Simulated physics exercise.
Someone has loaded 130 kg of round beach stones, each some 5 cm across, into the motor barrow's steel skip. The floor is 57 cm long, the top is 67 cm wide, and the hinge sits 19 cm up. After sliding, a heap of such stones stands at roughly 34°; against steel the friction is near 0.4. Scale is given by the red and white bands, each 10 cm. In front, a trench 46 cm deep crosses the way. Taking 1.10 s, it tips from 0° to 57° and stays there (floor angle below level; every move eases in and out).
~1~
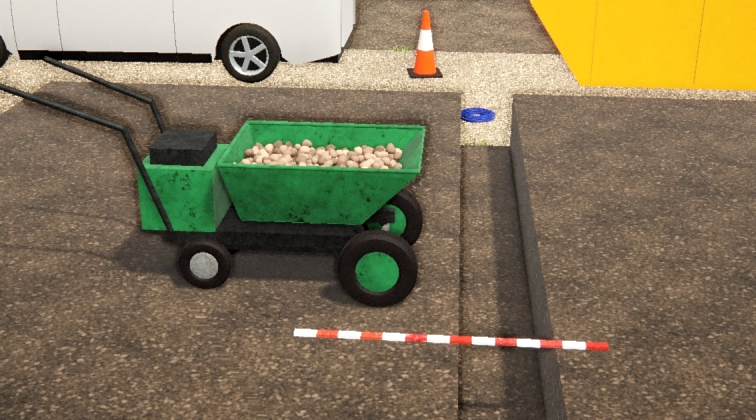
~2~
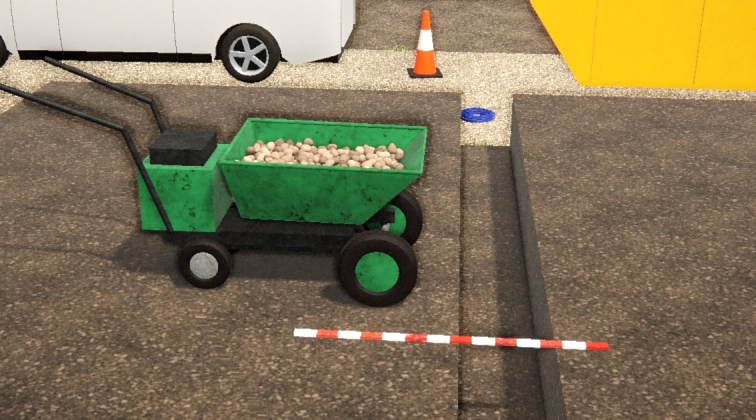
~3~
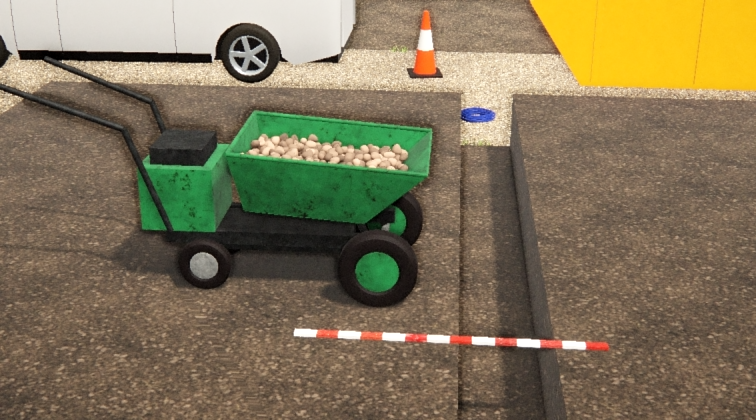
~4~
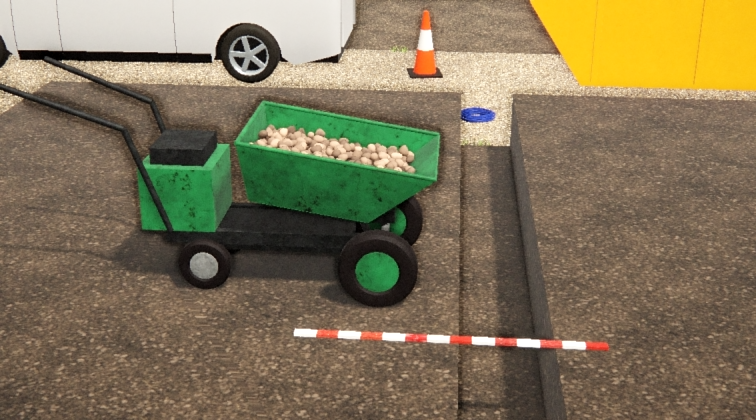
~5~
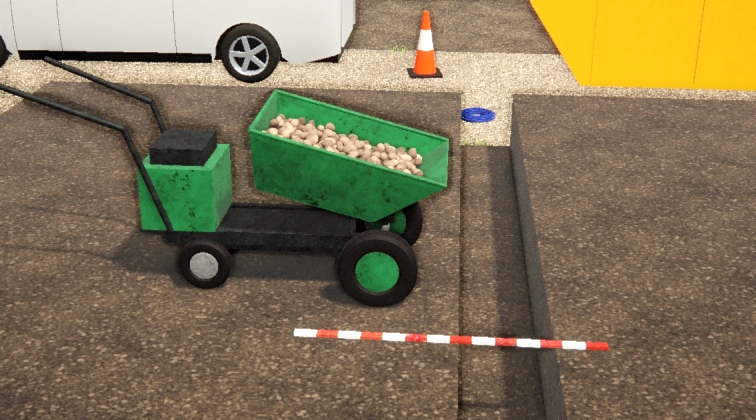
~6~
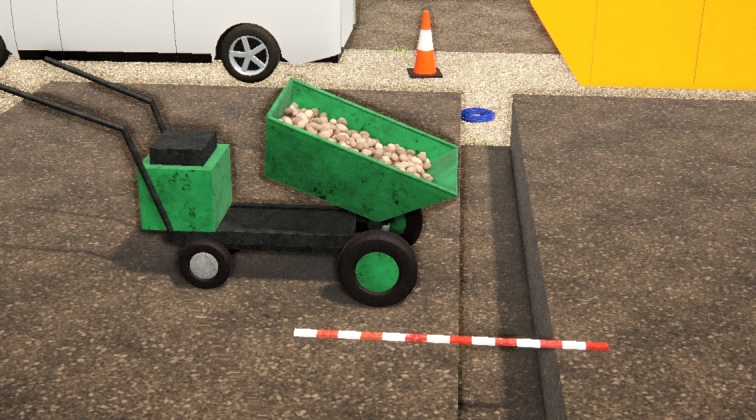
On dark, rough ground beside a trench, a green barrow's stone-filled skip tilts toward the right.
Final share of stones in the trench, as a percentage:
73 per cent.
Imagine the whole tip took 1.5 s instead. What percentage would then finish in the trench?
Expected share: Around 85%.
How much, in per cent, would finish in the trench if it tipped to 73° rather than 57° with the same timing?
With that change, near 70 per cent.
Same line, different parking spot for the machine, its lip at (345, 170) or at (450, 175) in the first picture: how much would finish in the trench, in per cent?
Around 80% for the first place and 45% for the second.
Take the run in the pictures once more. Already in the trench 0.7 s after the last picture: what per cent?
Around 20 per cent of it.
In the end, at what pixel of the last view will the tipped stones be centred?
Their middle is at about (521, 347).
Then, 0.4 s after the last picture the floor is at 48°, 100 % in the skip; the foremost stones are at (466, 206).
Then, 0.7 s after the last picture the floor is at 57°, 79 % in the skip, 20 % in the trench, 1 % past the trench; the foremost stones are at (554, 274).
Then, 1.1 s after the last picture the floor is at 57°, 40 % in the skip, 34 % in the trench, 26 % past the trench; the foremost stones are at (650, 290).
Then, 3.0 s after the last picture the floor is at 57°, 0 % in the skip, 73 % in the trench, 27 % past the trench; the foremost stones are past the picture's edge.
